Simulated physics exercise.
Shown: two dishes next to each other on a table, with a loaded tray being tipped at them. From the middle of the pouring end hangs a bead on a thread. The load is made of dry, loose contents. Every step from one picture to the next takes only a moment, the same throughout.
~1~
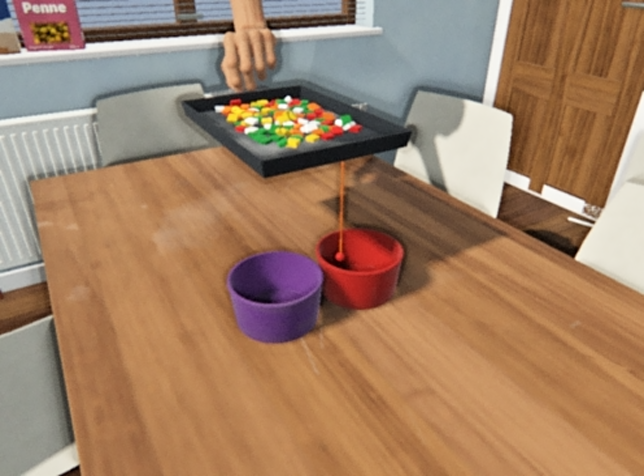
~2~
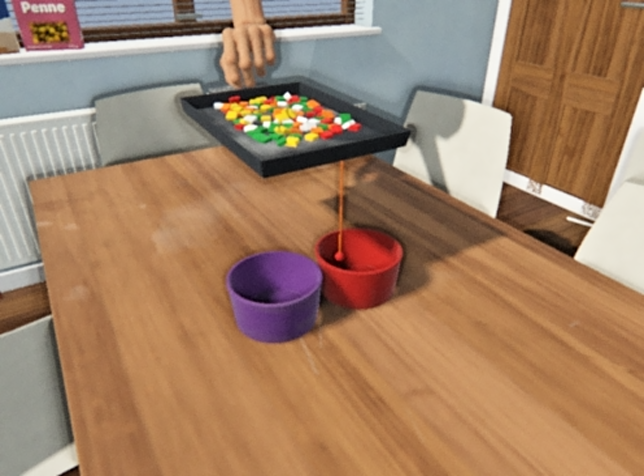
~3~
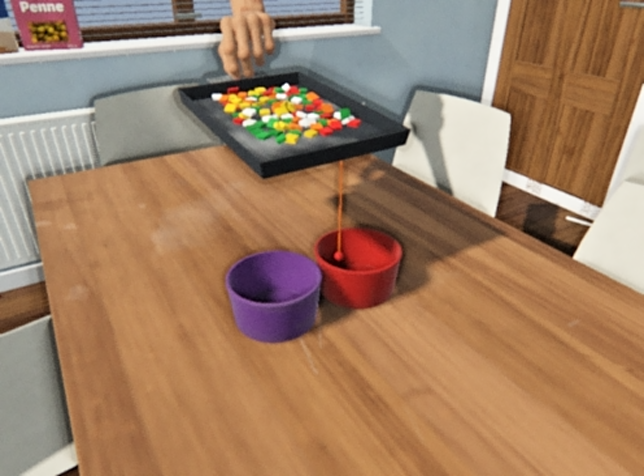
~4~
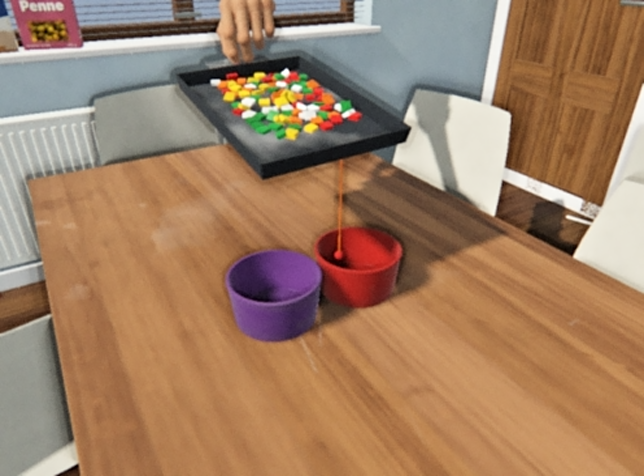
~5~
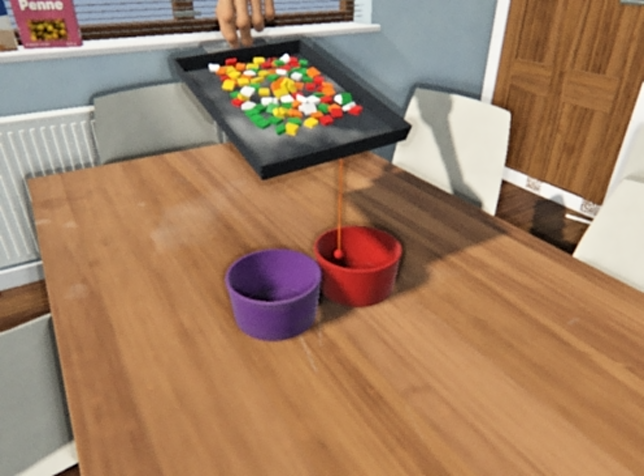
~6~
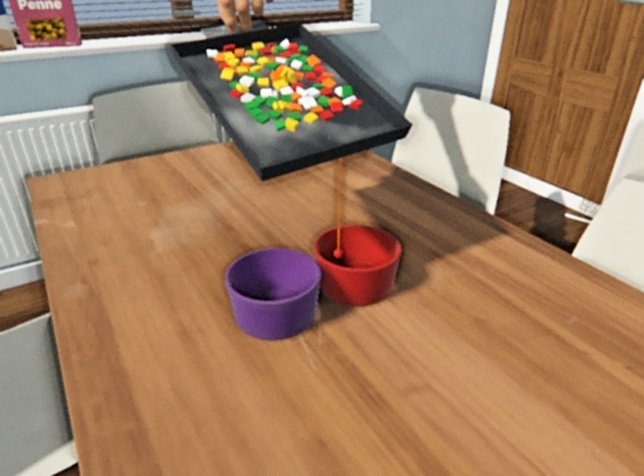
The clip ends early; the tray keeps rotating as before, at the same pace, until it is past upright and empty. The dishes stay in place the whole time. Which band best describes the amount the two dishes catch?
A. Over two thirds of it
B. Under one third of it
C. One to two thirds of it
Under one third of it (B).
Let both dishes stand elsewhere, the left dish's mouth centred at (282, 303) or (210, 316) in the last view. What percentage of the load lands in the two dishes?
It works out to 80 percent and then 60 percent.
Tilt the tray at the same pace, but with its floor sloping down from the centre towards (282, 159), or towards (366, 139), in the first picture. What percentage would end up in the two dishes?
About 70 % and about 70 %.
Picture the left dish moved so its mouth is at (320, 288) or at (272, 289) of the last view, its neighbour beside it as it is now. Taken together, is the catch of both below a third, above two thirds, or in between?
Trial 1 - over two thirds. Trial 2 - in the middle band.
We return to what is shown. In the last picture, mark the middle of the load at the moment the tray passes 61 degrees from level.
Look close to (312, 139) in the last picture.
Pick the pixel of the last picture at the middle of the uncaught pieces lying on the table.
About (331, 348).
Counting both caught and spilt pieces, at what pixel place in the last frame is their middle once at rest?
The centre ends up roughly at (320, 345).
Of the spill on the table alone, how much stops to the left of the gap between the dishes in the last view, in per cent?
Left share: Close to 30 %.
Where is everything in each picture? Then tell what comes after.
Corners of the pouring end at (263, 160) and (408, 130), level; middle of the load at (288, 116), mosaic tiles; left dish at (298, 318); right dish at (384, 285); bead on its thread at (341, 257), in the first frame.
Corners of the pouring end at (262, 160) and (408, 130), level; middle of the load at (287, 114), in the second frame.
Corners of the pouring end at (262, 161) and (408, 129), tipped barely, lowest at the left corner; middle of the load at (286, 107), in the third frame.
Corners of the pouring end at (262, 162) and (408, 127), tipped a little, lowest at the left corner; middle of the load at (286, 97), in the fourth frame.
Corners of the pouring end at (262, 164) and (409, 125), tipped a little, lowest at the left corner; middle of the load at (286, 87), in the fifth frame.
Corners of the pouring end at (262, 166) and (409, 124), tipped clearly, lowest at the left corner; middle of the load at (286, 77); left dish at (296, 315); right dish at (381, 282), in the sixth frame.
Soon after the last picture, tray tipped steeply; nearly all on the tray; a stray few in the air.
A little later, tray tipped right over; most on the tray; a stray few in the left dish; about a quarter outside both; a small part in the air.
Later still, tray tipped past a quarter turn; about a quarter in the left dish; most outside both.
At rest, tray tipped past a quarter turn; about a quarter in the left dish; none in the right dish; most outside both.
